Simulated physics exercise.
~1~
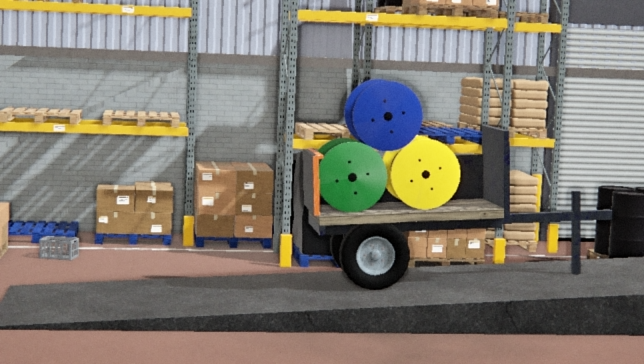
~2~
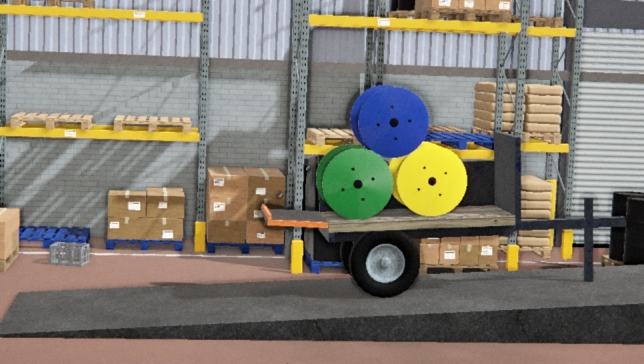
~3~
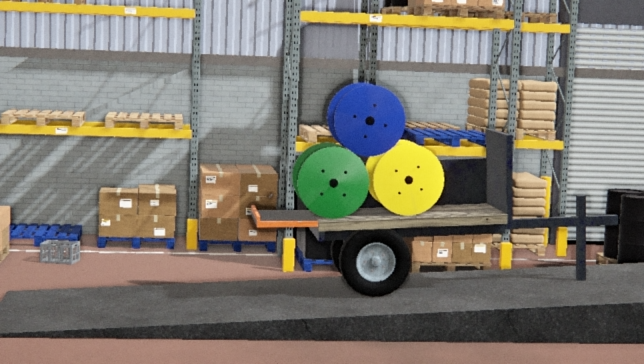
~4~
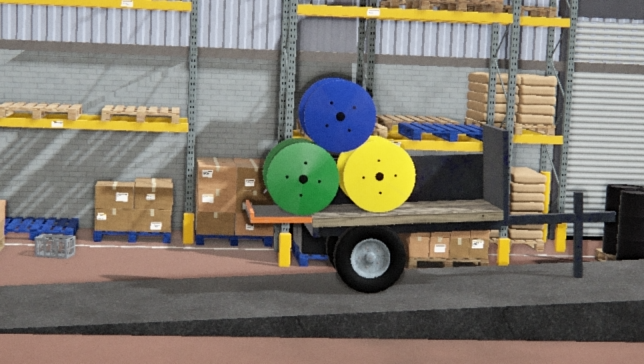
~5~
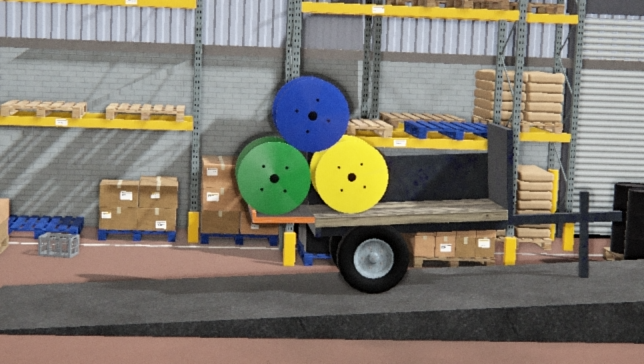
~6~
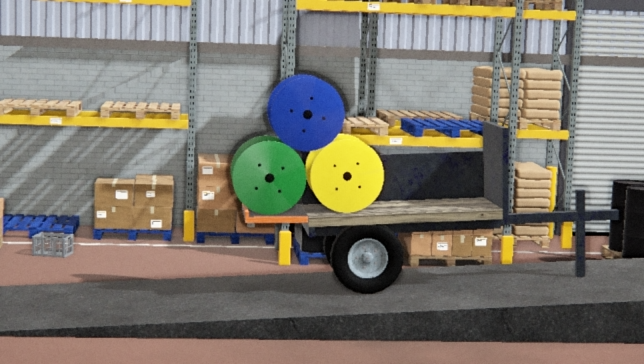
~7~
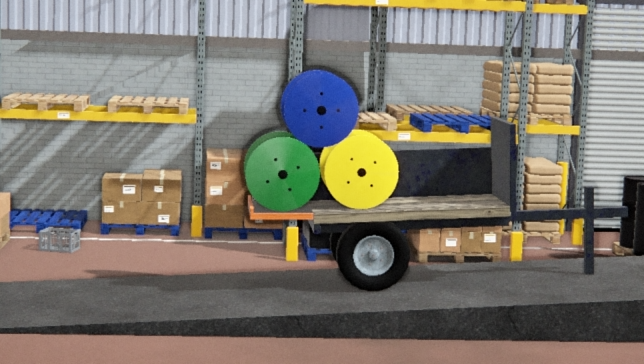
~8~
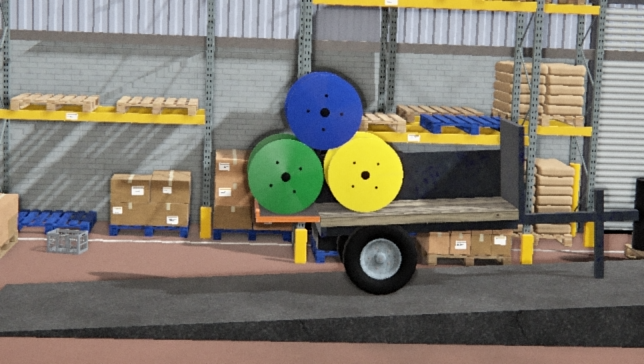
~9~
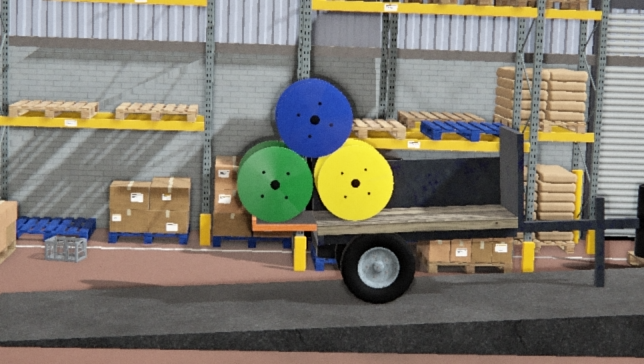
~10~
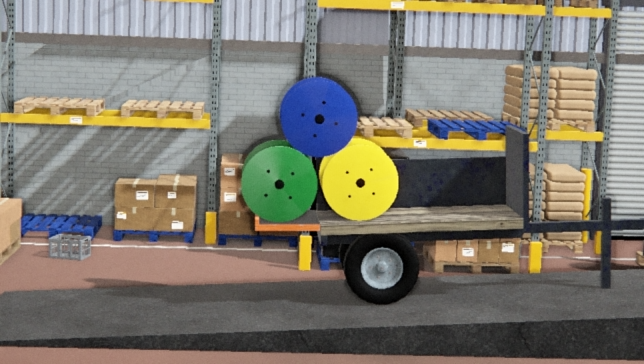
In this clip, the orange tailgate of a sloping trailer swings down, and a stack of three reels, blue atop green and yellow, rolls left until green sits on the gate, rocks slightly back and forth, and settles with all three still aboard.
